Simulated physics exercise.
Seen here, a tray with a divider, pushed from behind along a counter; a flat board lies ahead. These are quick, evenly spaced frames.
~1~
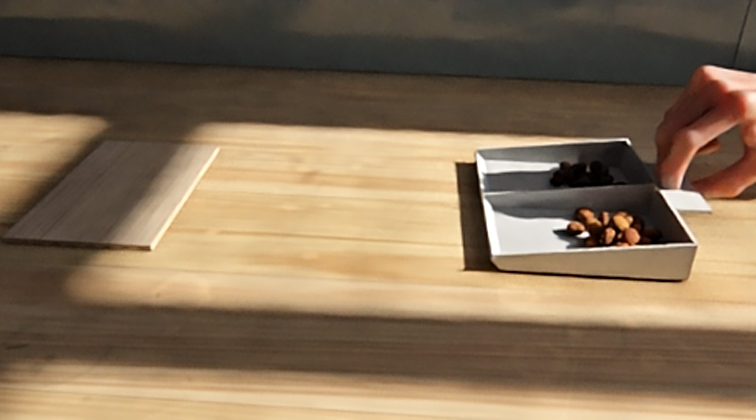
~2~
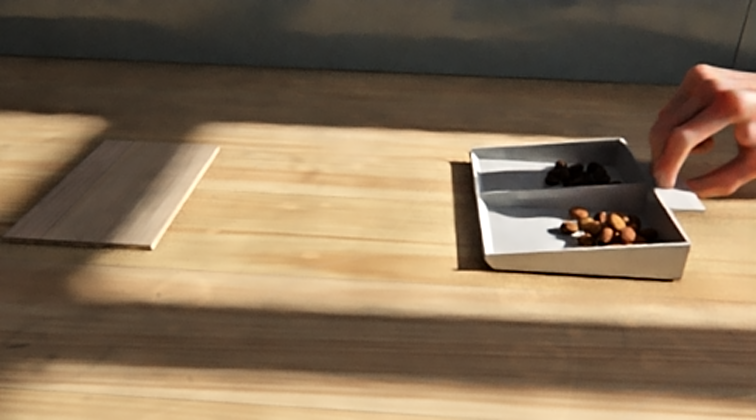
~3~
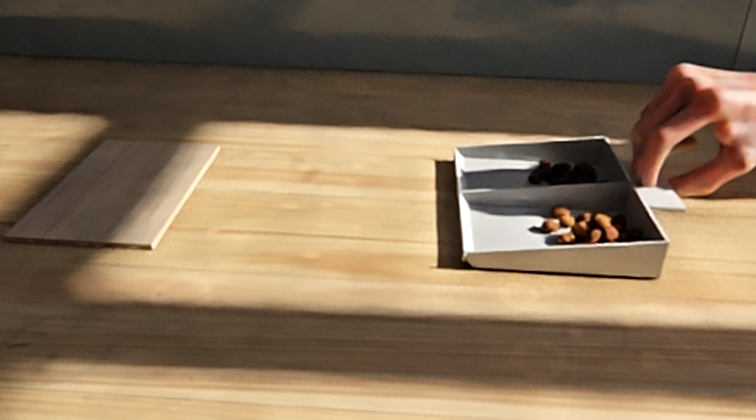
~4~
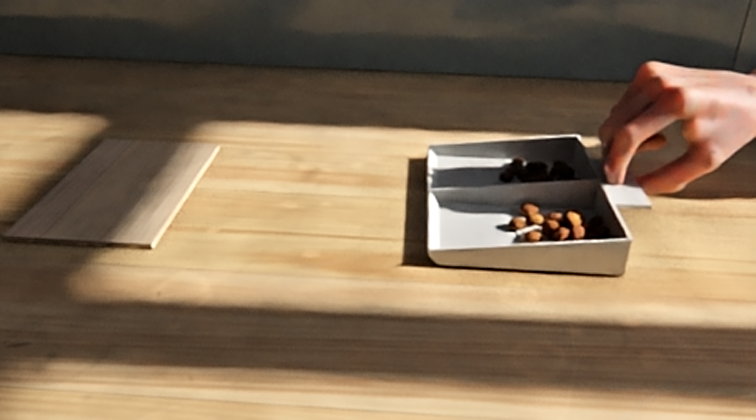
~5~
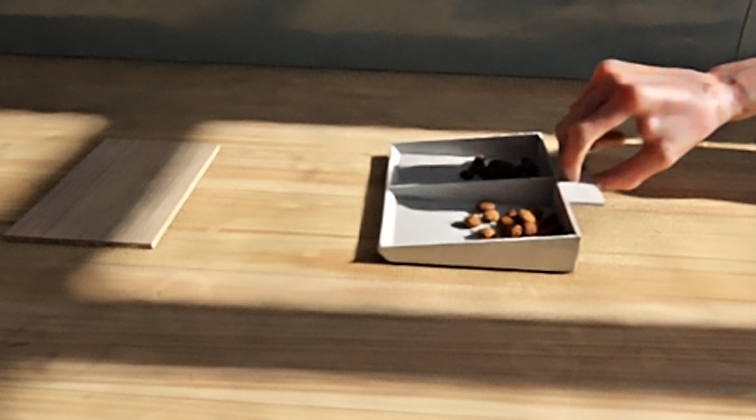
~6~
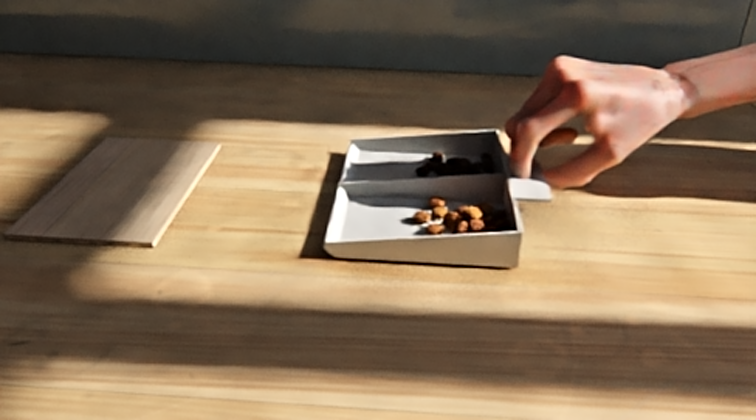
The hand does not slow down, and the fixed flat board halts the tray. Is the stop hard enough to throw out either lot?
Nearer lot: It remains inside. Farther lot: It remains inside.
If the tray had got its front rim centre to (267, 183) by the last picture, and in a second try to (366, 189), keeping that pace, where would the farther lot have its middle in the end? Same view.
Around (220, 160) in the first try, (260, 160) in the second.
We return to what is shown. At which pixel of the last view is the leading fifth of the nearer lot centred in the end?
Around (190, 206).
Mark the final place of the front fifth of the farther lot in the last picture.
Near (220, 158).
Then, 0.09 s past the last view, tray still sliding, front rim near (263, 183); nearer lot all inside; farther lot all inside.
Then, 0.28 s past the last view, tray stopped at the flat board; nearer lot all inside, moved towards the front rim; farther lot all inside, moved towards the front rim.
Finally, tray stopped at the flat board; nearer lot all inside, moved towards the front rim; farther lot all inside, moved towards the front rim.
